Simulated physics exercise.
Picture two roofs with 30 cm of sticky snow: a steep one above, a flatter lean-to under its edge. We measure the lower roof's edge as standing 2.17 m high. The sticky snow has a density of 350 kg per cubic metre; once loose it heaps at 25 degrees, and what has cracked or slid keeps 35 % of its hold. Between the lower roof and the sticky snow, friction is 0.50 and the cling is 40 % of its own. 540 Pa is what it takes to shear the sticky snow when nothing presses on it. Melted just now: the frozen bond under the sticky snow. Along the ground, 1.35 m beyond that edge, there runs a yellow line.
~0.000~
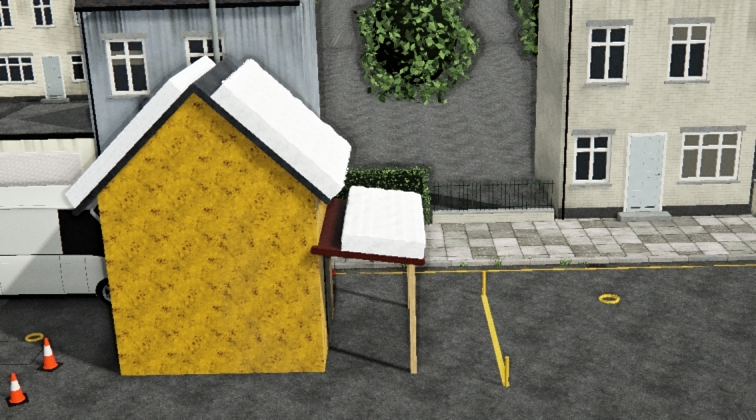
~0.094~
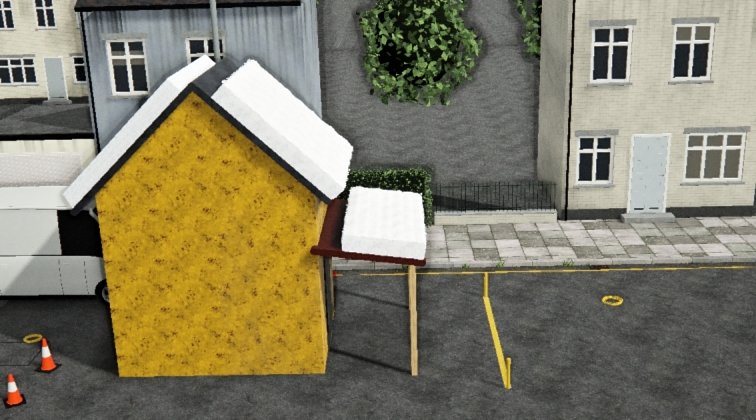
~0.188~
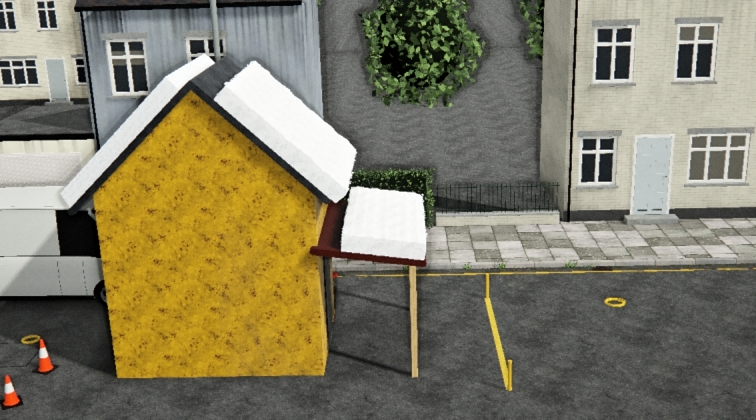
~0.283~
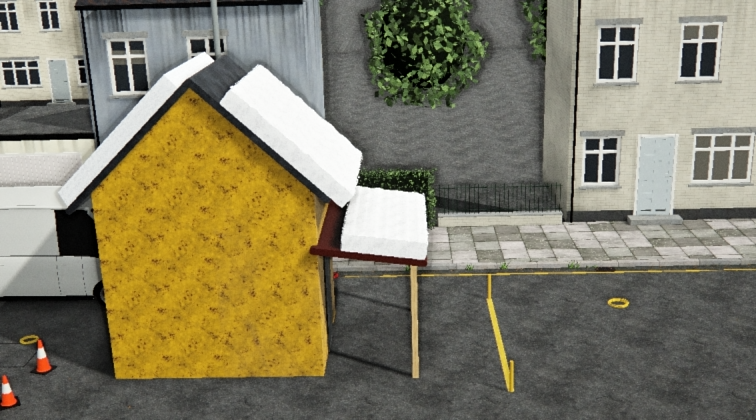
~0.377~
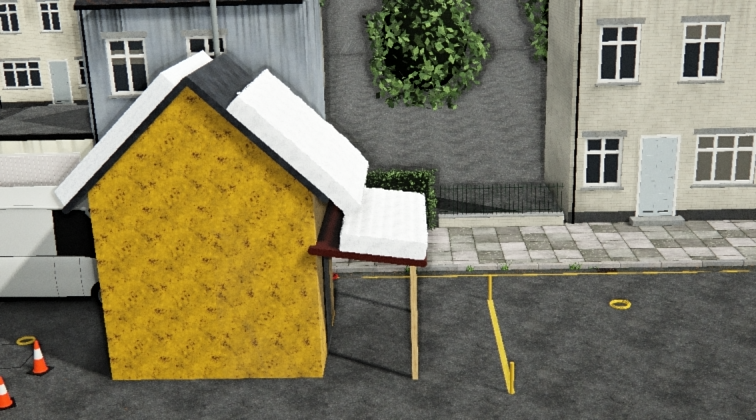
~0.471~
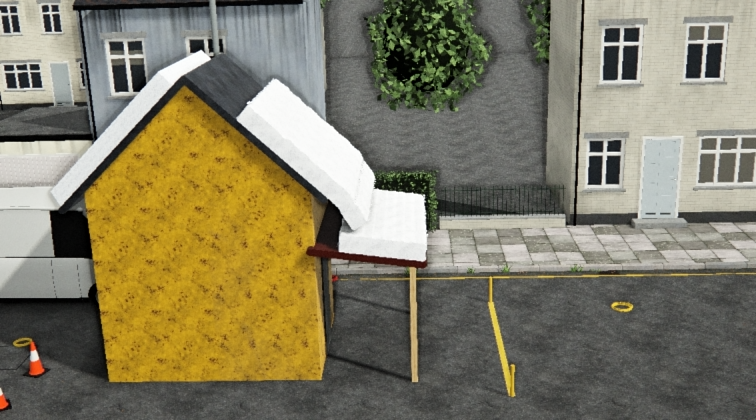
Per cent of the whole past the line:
33 out of 100.
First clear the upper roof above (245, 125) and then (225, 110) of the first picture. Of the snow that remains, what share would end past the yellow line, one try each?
About 14 per cent the first time and about 25 per cent the second.
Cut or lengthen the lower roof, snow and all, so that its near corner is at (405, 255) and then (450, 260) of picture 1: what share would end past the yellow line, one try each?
In turn about 40 %, 18 %.
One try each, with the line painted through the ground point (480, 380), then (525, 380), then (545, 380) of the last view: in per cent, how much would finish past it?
45 %, 25 %, 20 %.
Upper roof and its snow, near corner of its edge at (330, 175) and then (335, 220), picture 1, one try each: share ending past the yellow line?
50 per cent, then 12 per cent.
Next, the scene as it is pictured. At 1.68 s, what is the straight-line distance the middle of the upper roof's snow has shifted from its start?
It sits some 4.0 m from where it began.
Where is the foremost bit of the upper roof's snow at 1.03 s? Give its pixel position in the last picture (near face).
Around pixel (452, 243).
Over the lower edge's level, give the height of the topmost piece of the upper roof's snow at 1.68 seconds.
About 0.5 m.
After 1.03 s, none is below the lower edge and 0 % is past the line.
After 1.68 s, 49 % is below the lower edge and 23 % is past the line.
After 2.34 s, 57 % is below the lower edge and 33 % is past the line.
After 3.00 s, 57 % is below the lower edge and 33 % is past the line.
After 3.40 s, at the end, 57 % is below the lower edge and 33 % is past the line.
